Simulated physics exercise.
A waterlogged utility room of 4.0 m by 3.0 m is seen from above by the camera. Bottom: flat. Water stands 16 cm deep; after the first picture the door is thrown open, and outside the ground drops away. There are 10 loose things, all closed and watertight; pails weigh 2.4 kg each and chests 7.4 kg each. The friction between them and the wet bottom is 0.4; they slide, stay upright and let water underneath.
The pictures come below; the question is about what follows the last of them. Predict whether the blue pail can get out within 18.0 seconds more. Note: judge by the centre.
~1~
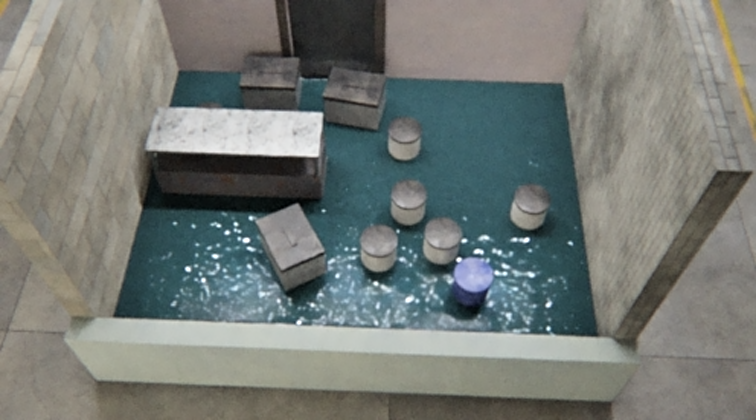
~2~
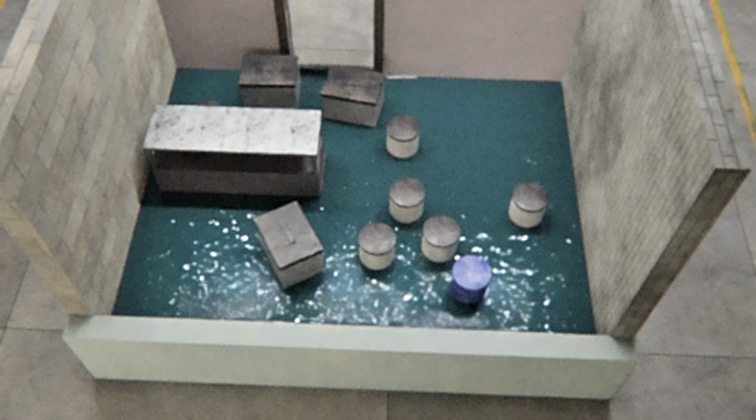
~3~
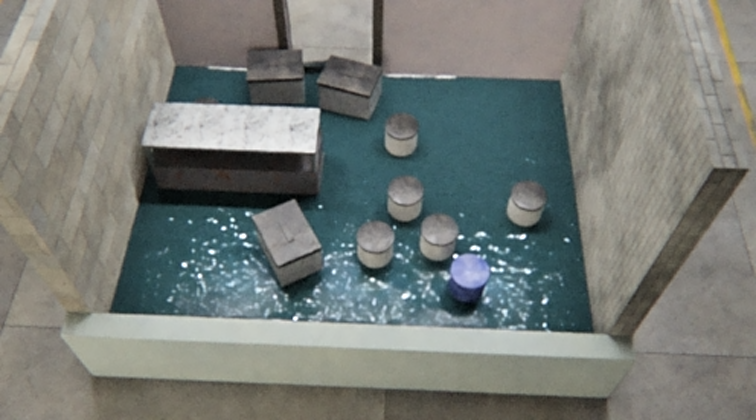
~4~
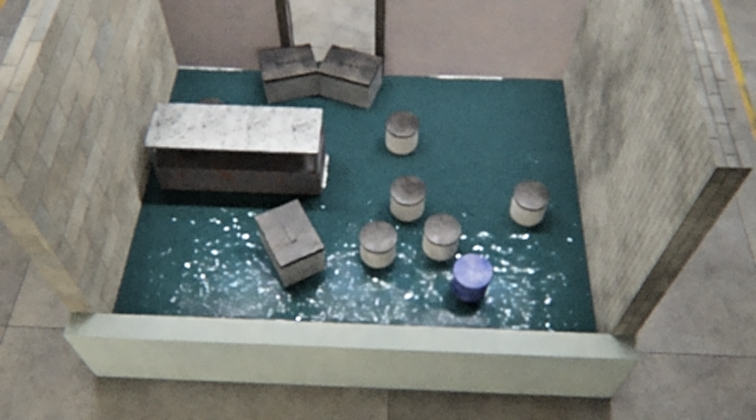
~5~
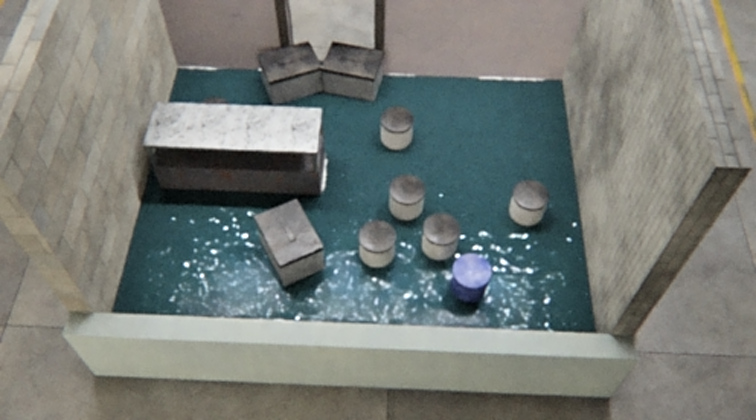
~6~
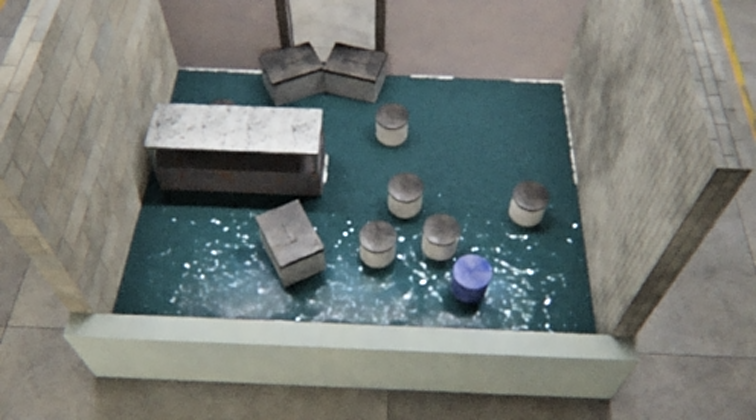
Retained.
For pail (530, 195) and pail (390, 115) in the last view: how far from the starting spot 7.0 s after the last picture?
First one 30 cm, second one 100 cm.
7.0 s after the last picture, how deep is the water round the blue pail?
I'd put it at about 13 cm.
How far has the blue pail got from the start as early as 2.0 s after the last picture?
It is about 10 cm out of place by then.
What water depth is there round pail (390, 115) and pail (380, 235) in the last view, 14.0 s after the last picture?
First roughly 10 cm, second roughly 10 cm.
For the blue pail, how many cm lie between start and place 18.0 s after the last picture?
About 50 cm.
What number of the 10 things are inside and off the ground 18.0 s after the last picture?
Then: 10.
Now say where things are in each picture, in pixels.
The blue pail at (474, 274), afloat; about 1840 L in view; 0 of 10 have shifted, in the first picture.
The blue pail at (472, 272), afloat; about 1830 L in view; 0 of 10 have shifted, in the second picture.
The blue pail at (470, 271), afloat; about 1810 L in view; 2 of 10 have shifted, in the third picture.
The blue pail at (473, 271) floats; 16 cm deep round most things; 2 of 10 have shifted, in the fourth picture.
The blue pail at (472, 270) floats; 16 cm deep round most things; 4 of 10 have shifted, in the fifth picture.
The blue pail at (473, 272), afloat; about 1750 L in view; 5 of 10 have shifted, in the sixth picture.
Then, 2.0 s after the last picture the blue pail is near (469, 263), 0.1 m from its start, afloat; 0 of 10 are out; 10 afloat.
Then, 7.0 s after the last picture the blue pail is near (472, 252), 0.2 m from its start, afloat; 0 of 10 are out; 10 afloat.
Then, 14.0 s after the last picture the blue pail is near (467, 236), 0.4 m from its start, afloat; 0 of 10 are out; 10 afloat.
Then, 18.0 s after the last picture the blue pail is near (464, 222), 0.5 m from its start, afloat; 0 of 10 are out; 10 afloat.
